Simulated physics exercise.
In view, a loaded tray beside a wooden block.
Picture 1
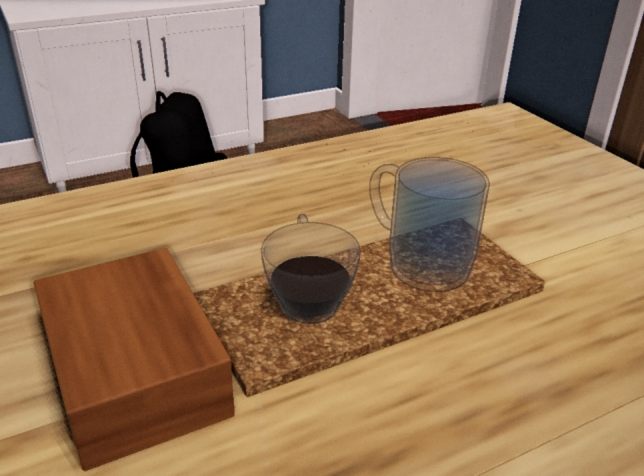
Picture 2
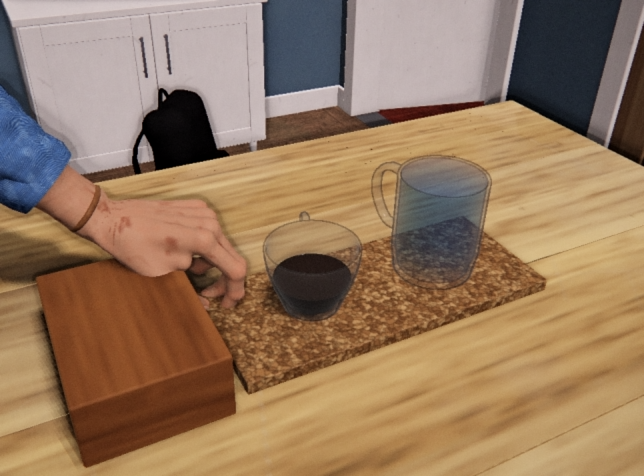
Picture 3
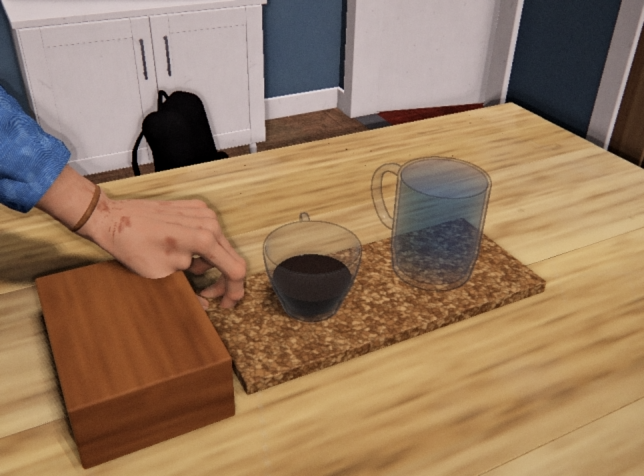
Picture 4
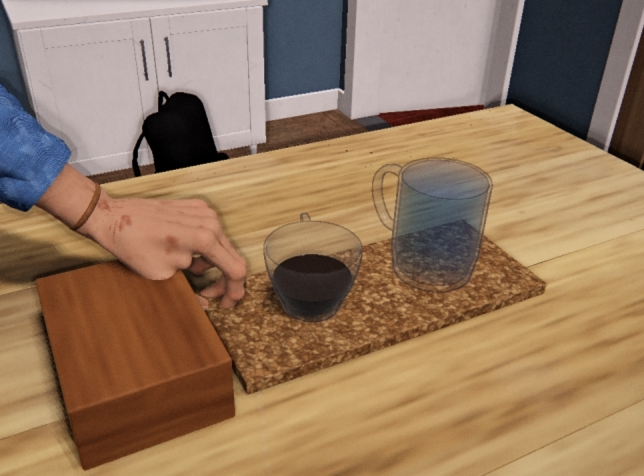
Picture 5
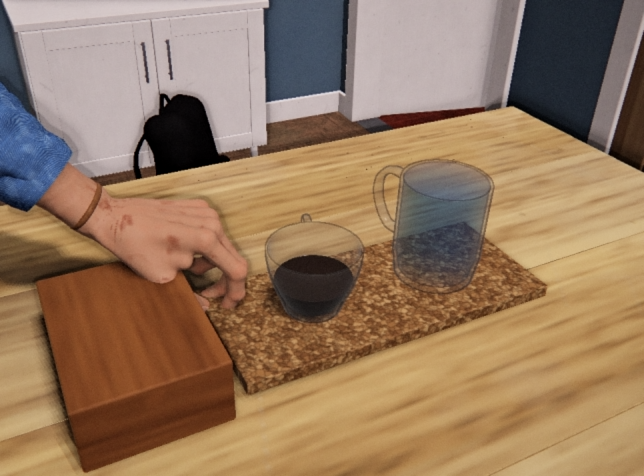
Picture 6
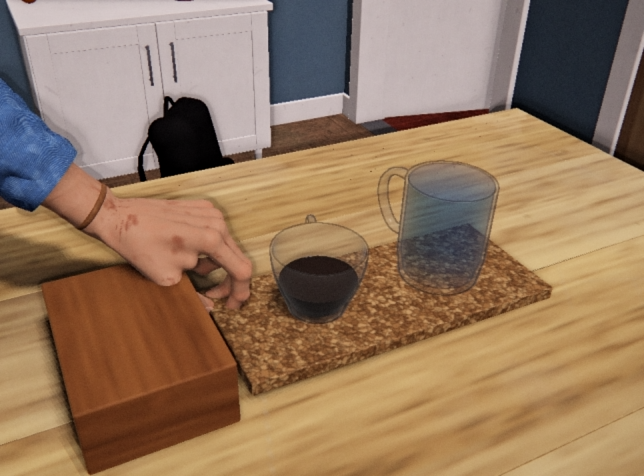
A brown cork-patterned tray holding a small clear cup of dark liquid and, to its right, a taller clear mug of bluish liquid lies on a pale wooden table, seen from slightly above. A reddish-brown wooden block sits at left, with white cabinets and a black backpack behind. A blue-sleeved hand appears from the left and grips the tray's near end, which barely rises as the view shifts very slightly.
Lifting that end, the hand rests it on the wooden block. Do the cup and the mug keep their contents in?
Outcome: On the left the cup: Watch it keep its liquid, on the right the mug: Watch it tip some out.
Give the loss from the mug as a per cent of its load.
Roughly 6 percent.
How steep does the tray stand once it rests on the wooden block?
13°, give or take.
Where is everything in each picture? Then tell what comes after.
In the first picture, the tray lies flat; cup (311, 275) about half full; mug (436, 222) nearly full; wooden block (158, 416).
In the second picture, a hand takes the end of the tray; cup about half full, surface at (312, 277); mug nearly full, surface at (444, 178).
In the third picture, the end is rising; cup (312, 274) about half full; mug (438, 221) nearly full.
In the fourth picture, the end has come up a little; cup about half full, surface at (312, 278); mug nearly full, surface at (445, 180); wooden block (159, 415).
In the fifth picture, slope near 1°; cup (314, 274) about half full; mug (440, 224) nearly full.
In the sixth picture, the tray slopes by about 1°; cup about half full, surface at (318, 279); mug nearly full, surface at (452, 183); wooden block (164, 420).
Shortly, the tray slopes by about 7°; cup, none is lost; mug, it has lost some.
Then, the tray slopes by about 14°; cup, none is lost; mug, it has lost some.
At the finish, the tray slopes by about 13°, resting on the wooden block; cup, none is lost; mug, it has lost some.
